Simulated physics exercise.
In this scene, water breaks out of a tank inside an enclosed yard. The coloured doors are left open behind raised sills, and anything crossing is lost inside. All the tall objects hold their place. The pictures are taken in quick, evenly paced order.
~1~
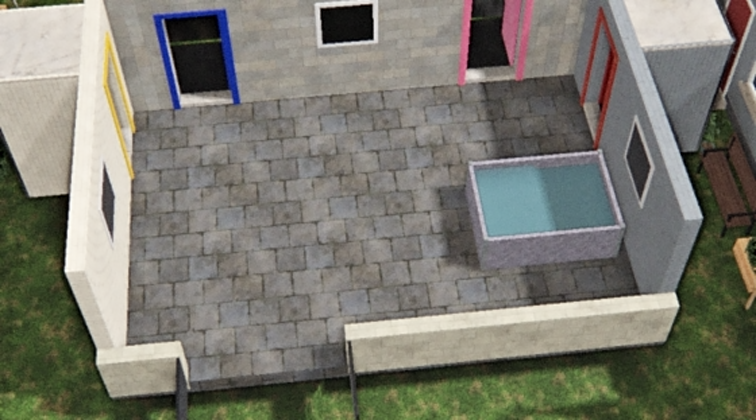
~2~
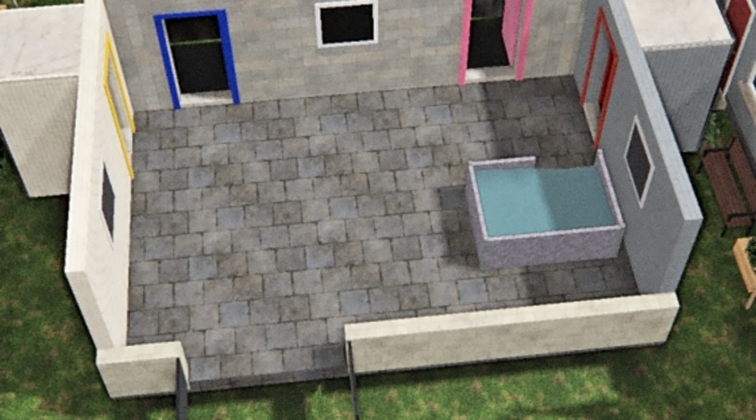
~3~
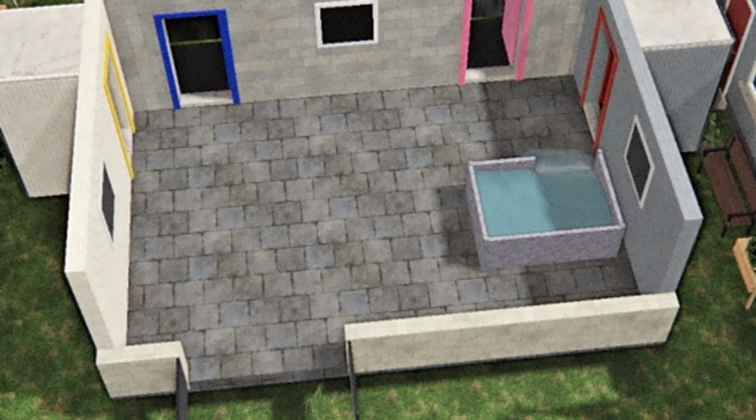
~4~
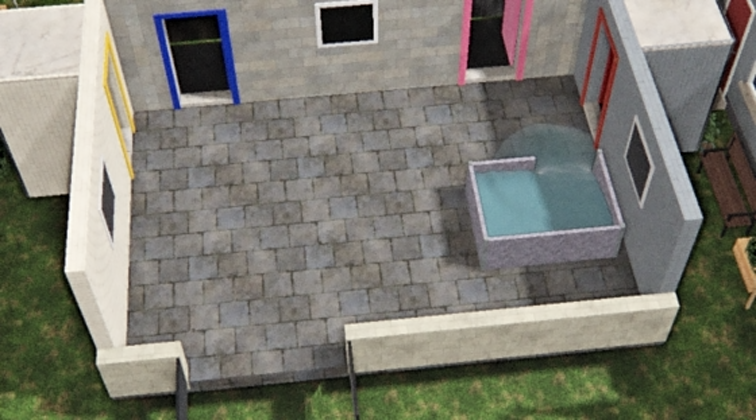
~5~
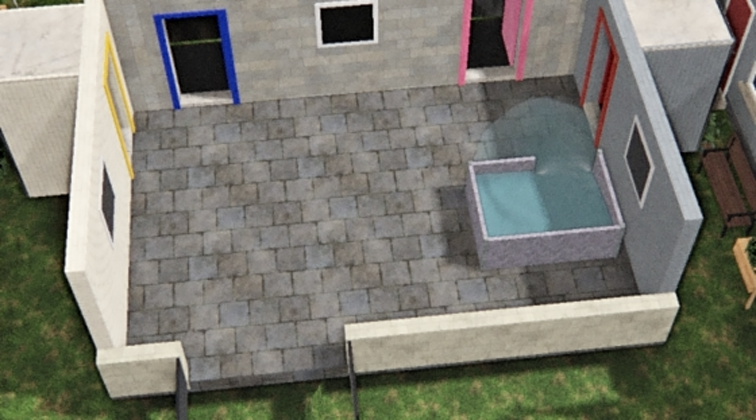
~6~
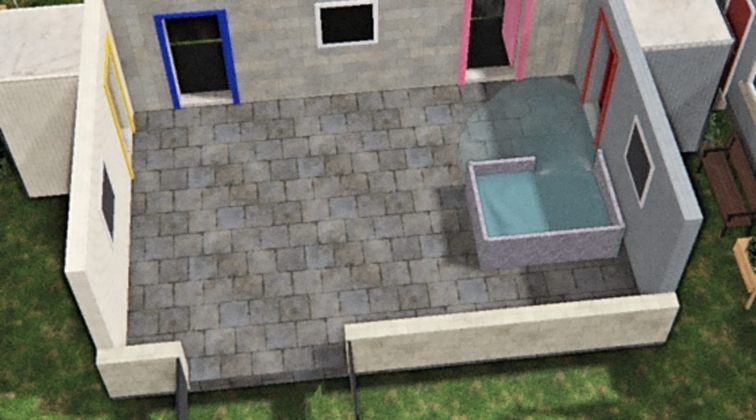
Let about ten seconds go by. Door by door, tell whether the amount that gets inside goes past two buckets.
Door by door: The blue door stays at two buckets or less, the red door goes past two buckets, the yellow door stays at two buckets or less, the pink door goes past two buckets.
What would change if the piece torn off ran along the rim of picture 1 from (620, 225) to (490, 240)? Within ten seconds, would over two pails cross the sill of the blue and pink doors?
Put simply, the blue door falls below the limit; the pink door falls below the limit.
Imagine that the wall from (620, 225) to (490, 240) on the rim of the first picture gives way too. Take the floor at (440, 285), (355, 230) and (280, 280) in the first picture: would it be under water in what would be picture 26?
Submerged, submerged, submerged.
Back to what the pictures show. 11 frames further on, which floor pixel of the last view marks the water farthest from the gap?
I'd go with roughly (322, 98).
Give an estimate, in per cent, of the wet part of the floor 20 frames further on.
I'd put it at roughly 40 per cent.
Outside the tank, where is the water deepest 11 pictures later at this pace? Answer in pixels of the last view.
At about (559, 85).
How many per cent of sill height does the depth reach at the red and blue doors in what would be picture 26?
Depth ratios, approx.: 150 and 40 percent.
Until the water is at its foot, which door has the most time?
That is the one in yellow.
A moment on, water covers 15 % of the floor; the blue door not reached, the red door under two buckets in, the yellow door not reached, the pink door under two buckets in.
Next, water covers 15 % of the floor; the blue door not reached, the red door over two buckets in, the yellow door not reached, the pink door over two buckets in.
Then, water covers 40 % of the floor; the blue door wet at the sill, nothing in, the red door over two buckets in, the yellow door not reached, the pink door far over two buckets in.
Later, water covers 70 % of the floor; the blue door wet at the sill, nothing in, the red door far over two buckets in, the yellow door wet at the sill, nothing in, the pink door far over two buckets in.
In the end, water covers 85 % of the floor; the blue door wet at the sill, nothing in, the red door far over two buckets in, the yellow door wet at the sill, nothing in, the pink door far over two buckets in.
